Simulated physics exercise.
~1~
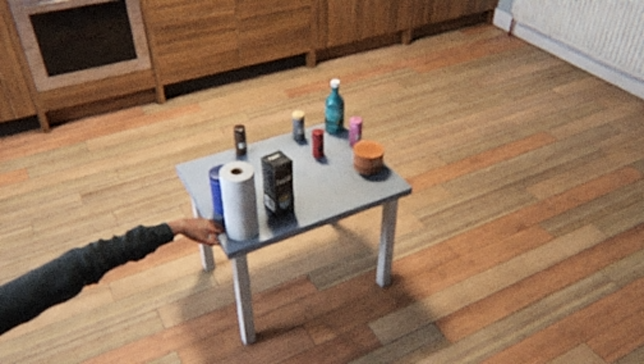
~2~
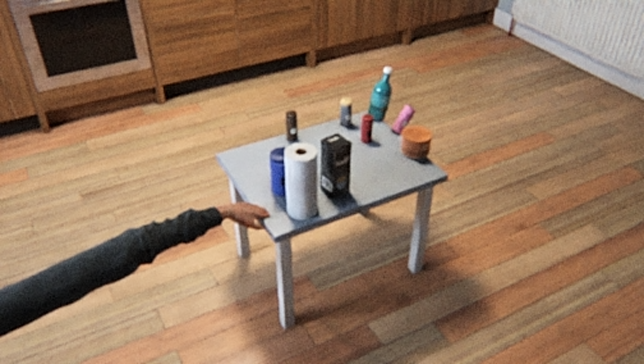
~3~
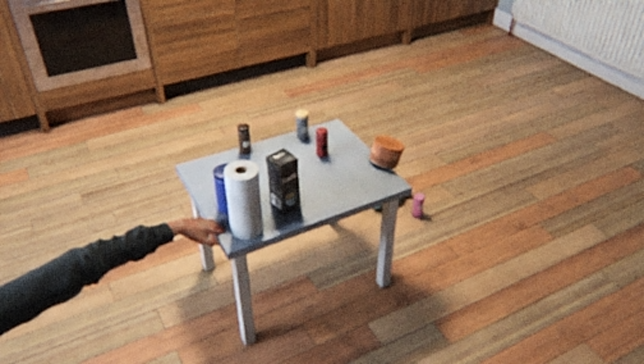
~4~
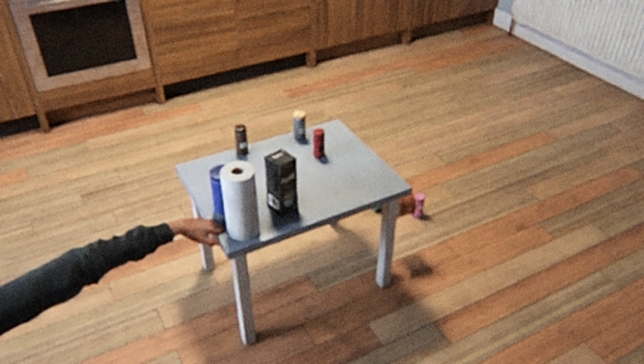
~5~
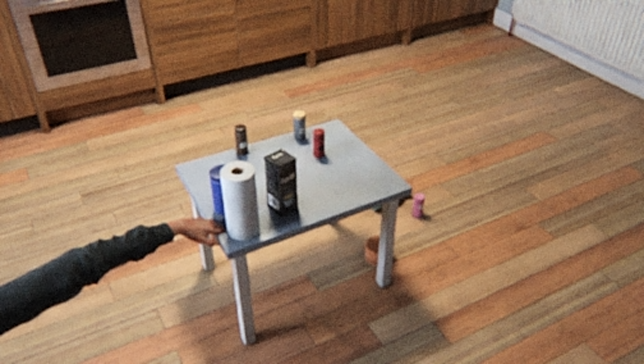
At the start, a hand grips the near left corner of a small pale table holding nine items, among them a white roll, a blue jar, a black carton and an orange tub. The table is shoved to the right, and the turquoise bottle and pink shaker lean over. It is then pulled back left; the bottle is gone from view and the pink shaker is on the wooden floor. The orange tub, tilting at the right edge, drops off next. By the end it lies low beside a table leg, while six items remain standing on top.
